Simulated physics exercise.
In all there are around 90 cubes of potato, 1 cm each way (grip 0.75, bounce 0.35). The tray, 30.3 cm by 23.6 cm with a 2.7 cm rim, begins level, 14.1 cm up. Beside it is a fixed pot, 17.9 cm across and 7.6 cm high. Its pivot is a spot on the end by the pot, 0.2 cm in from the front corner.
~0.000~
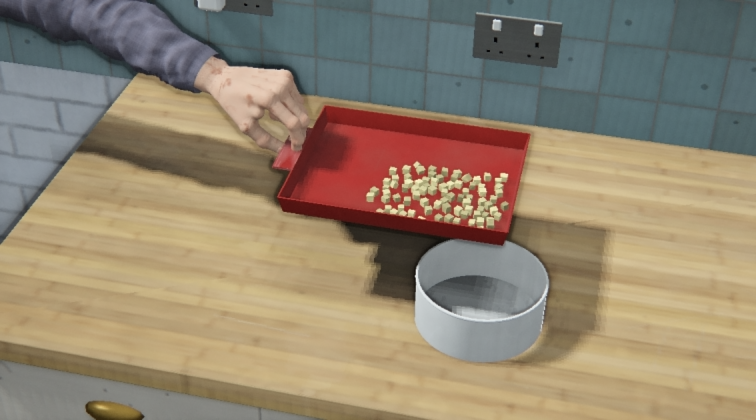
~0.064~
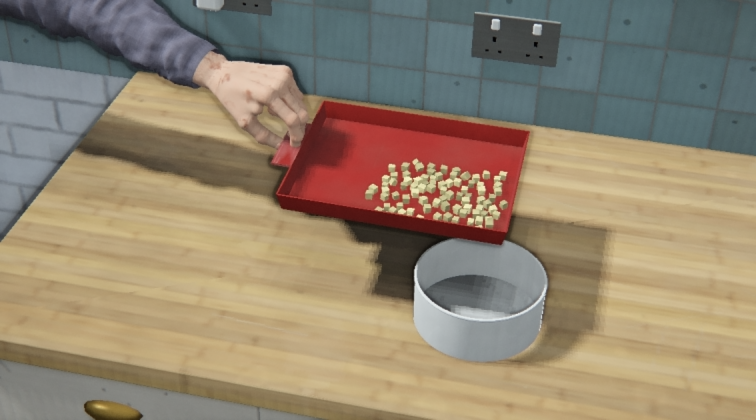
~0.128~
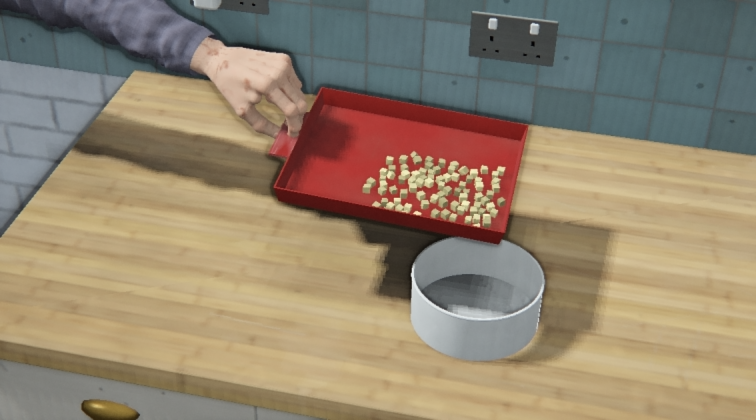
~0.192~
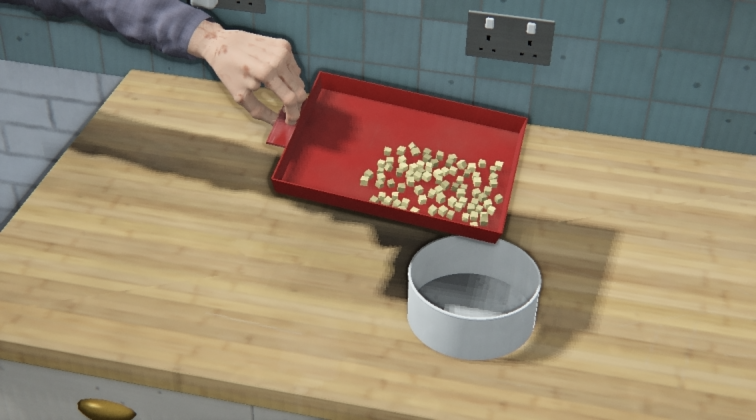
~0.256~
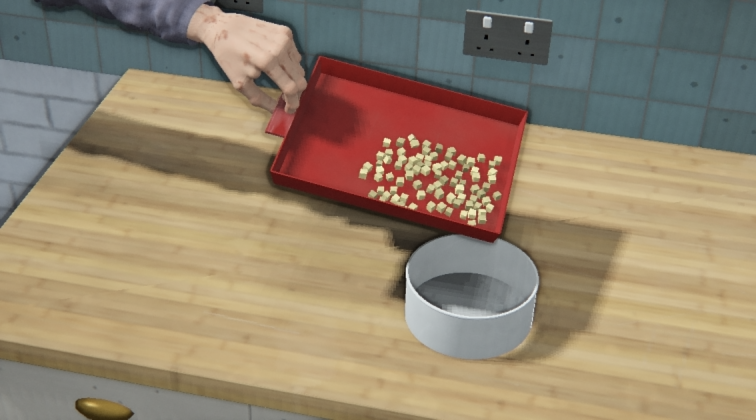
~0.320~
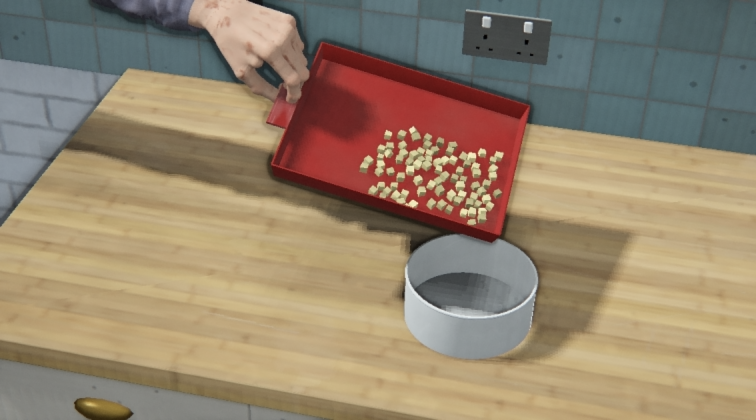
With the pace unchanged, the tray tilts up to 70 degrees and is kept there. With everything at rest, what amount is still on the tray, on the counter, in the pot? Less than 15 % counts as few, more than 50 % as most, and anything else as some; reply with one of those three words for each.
Here it is: Tray: Most, counter: Few, pot: Few.
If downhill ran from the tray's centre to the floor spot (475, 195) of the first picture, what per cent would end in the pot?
Near 0 percent, give or take.
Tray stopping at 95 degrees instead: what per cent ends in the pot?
Then about 55 per cent.
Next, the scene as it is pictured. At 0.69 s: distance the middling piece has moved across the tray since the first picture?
Around 3 centimetres.
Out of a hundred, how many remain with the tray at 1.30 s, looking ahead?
Roughly 90 per cent.
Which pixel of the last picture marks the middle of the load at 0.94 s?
At that time the load is centred around (476, 197).
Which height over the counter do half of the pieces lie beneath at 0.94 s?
Roughly 20 centimetres, more or less.
After 0.69 s, tilt 43 degrees; the tray holds 100 %, the pot 0 %.
Then, at 0.94 s, tilt 60 degrees; the tray holds 100 %, the pot 0 %.
After 1.30 s, tilt 70 degrees; the tray holds 90 %, the pot 5 %.
At rest (2.5 s), tray 90 %, counter 5 %, pot 5 %.
